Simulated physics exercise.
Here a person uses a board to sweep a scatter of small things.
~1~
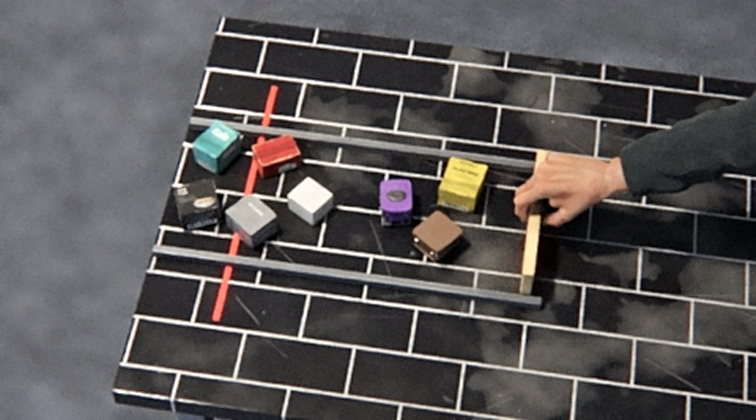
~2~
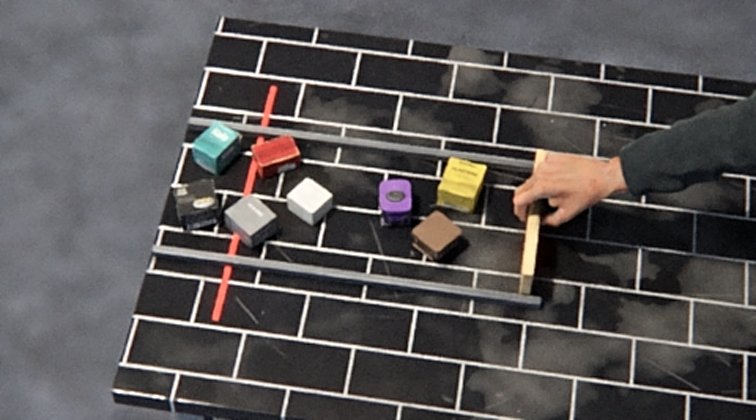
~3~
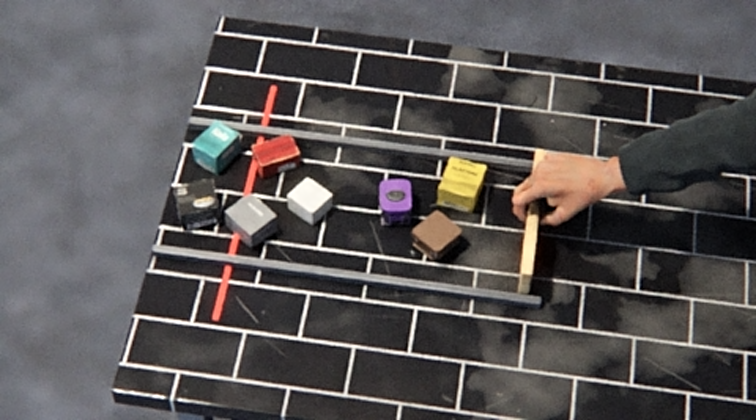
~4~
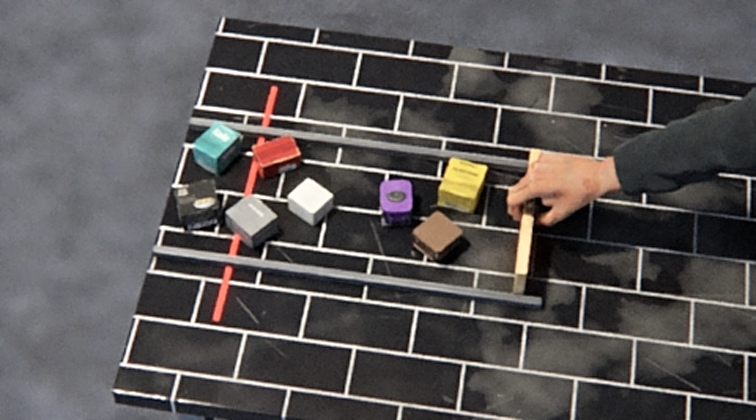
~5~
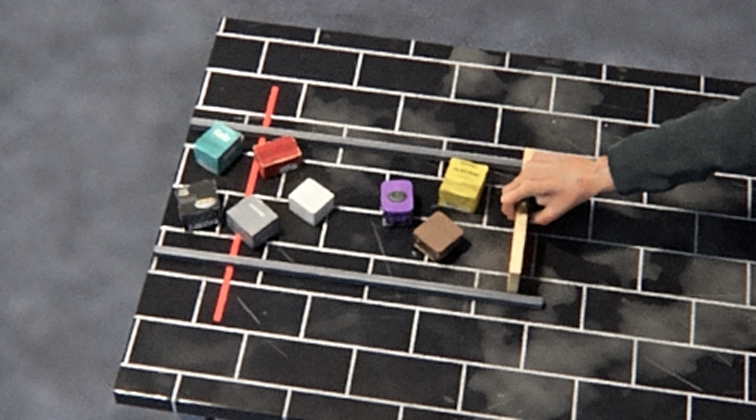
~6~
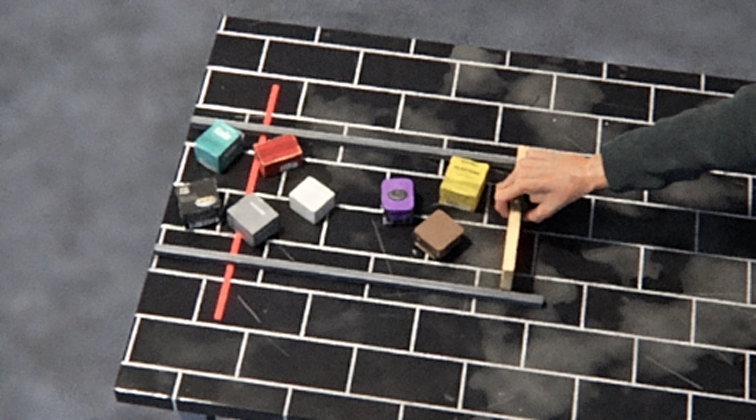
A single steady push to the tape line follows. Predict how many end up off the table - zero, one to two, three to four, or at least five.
So the count of drops is a mere one or two.
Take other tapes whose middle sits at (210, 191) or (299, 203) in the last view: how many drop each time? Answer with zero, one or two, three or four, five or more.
The falls would be at least five; none at all.
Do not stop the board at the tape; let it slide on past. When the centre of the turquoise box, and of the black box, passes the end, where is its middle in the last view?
I'd put it close to (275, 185), and close to (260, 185) for the other one.
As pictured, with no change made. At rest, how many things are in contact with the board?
That number would be 3.
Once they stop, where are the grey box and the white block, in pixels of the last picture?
Grey box: About (180, 222); white block: About (201, 192).
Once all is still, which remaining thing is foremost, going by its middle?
Red box.
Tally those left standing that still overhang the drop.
2.
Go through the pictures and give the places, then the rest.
In the first picture, black box (198, 204); turquoise box (217, 147); grey box (252, 221); board (534, 223); tape (247, 197).
In the second picture, turquoise box (217, 148); purple case (395, 203).
In the third picture, grey box (251, 221); brown case (437, 237).
In the fourth picture, black box (198, 205); yellow box (462, 186).
In the fifth picture, turquoise box (218, 148); white block (312, 202).
In the sixth picture, black box (200, 203); turquoise box (219, 147); grey box (253, 220); board (514, 218); tape (248, 196).
Soon after, none off yet; black box at rest near (200, 203); turquoise box at rest near (219, 147); grey box at rest near (253, 220).
After that, none off yet; black box displaced a little near (185, 197); turquoise box displaced about its own width near (194, 141); grey box displaced about its own width near (215, 227).
In the end, the number that fall off is one or two; gone, turquoise box and black box.
